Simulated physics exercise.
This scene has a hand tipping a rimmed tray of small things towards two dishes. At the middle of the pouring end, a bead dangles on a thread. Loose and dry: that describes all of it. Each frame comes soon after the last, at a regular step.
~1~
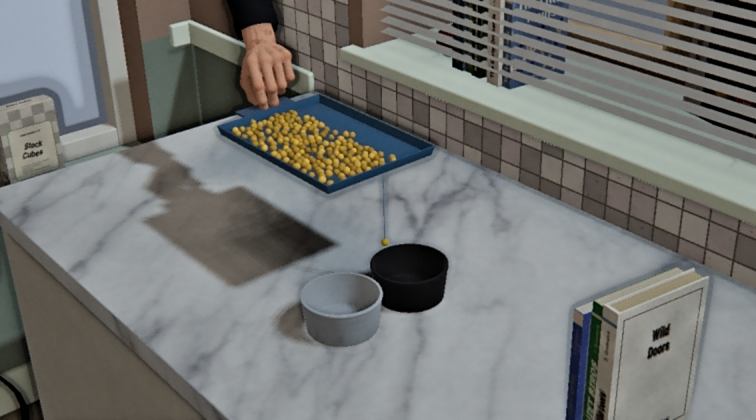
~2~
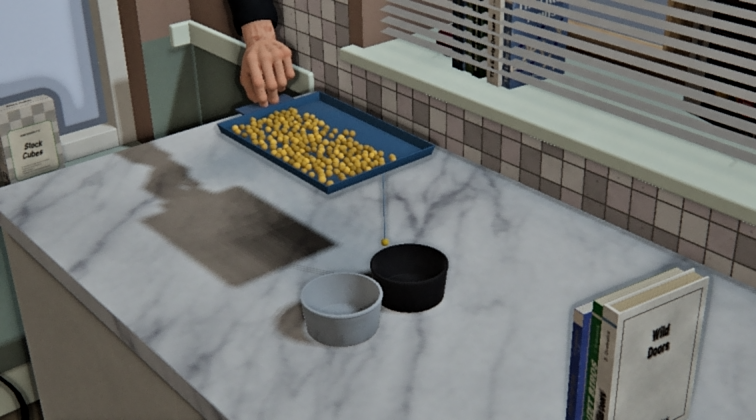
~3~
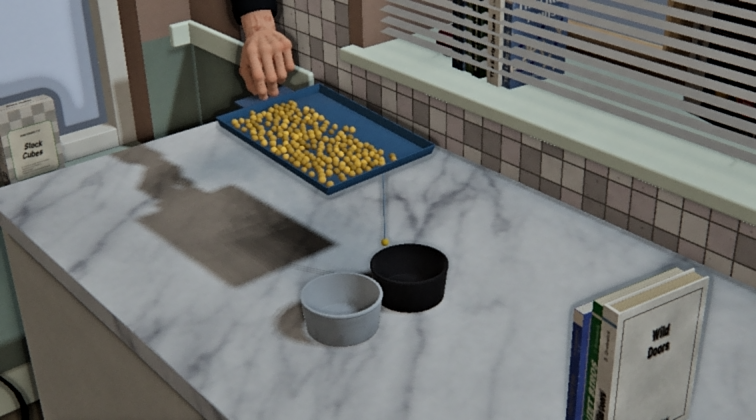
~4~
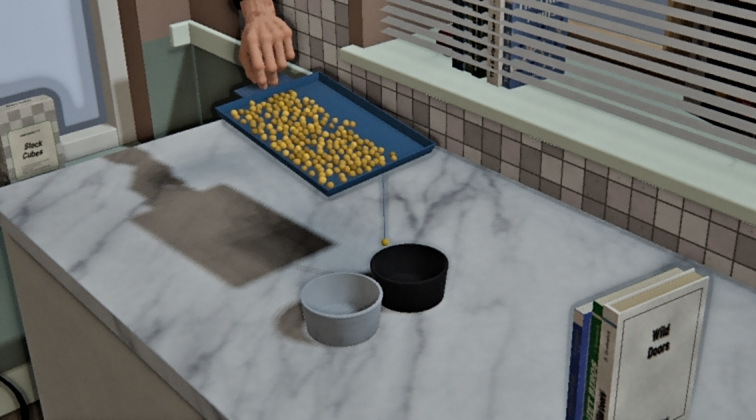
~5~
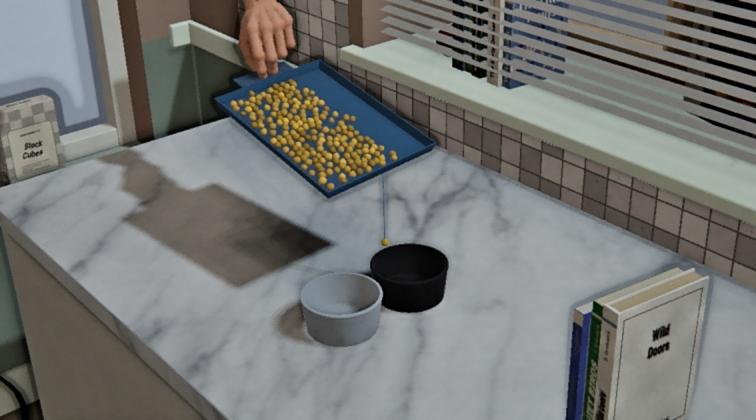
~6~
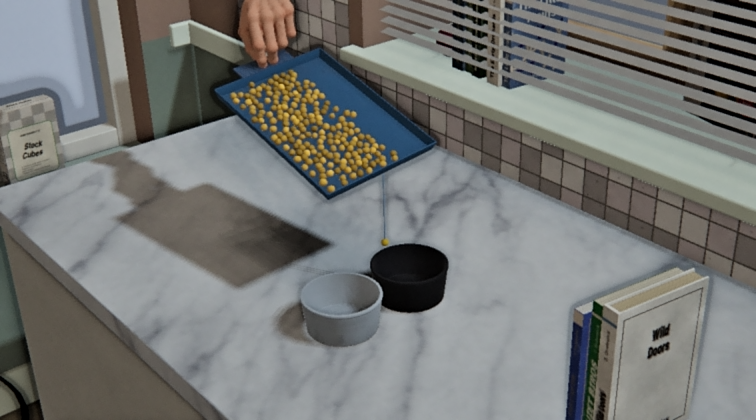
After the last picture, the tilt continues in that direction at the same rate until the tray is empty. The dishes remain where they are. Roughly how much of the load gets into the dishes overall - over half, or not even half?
Caught: Above half.
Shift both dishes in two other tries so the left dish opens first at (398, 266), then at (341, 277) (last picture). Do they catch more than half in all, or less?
The first place gets a lesser share, the second the greater share.
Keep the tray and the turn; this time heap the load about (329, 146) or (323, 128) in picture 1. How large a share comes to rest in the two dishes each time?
Respectively 80 and 80 in a hundred.
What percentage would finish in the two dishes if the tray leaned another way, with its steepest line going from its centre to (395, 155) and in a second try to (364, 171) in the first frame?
20 % and 80 %, roughly.
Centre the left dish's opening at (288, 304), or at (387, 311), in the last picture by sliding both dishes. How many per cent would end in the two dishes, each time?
80 %, then 10 %.
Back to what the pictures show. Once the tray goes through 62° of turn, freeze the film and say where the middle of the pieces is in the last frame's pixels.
I'd put the middle of the pieces at roughly (340, 154).
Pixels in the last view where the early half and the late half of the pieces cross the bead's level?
First around (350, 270), afterwards around (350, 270).
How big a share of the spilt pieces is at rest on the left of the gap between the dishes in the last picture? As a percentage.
Around 80 %.
Soon, tray tipped steeply; nearly all on the tray; a stray few in the left dish; a stray few in the air.
A while on, tray tipped past a quarter turn; a stray few on the tray; about half in the left dish; about a quarter in the right dish; a small part outside both; a small part in the air.
Towards the end, tray tipped past a quarter turn; about two thirds in the left dish; about a quarter in the right dish; a small part outside both.
Finally, tray tipped past a quarter turn; about two thirds in the left dish; about a quarter in the right dish; a small part outside both.
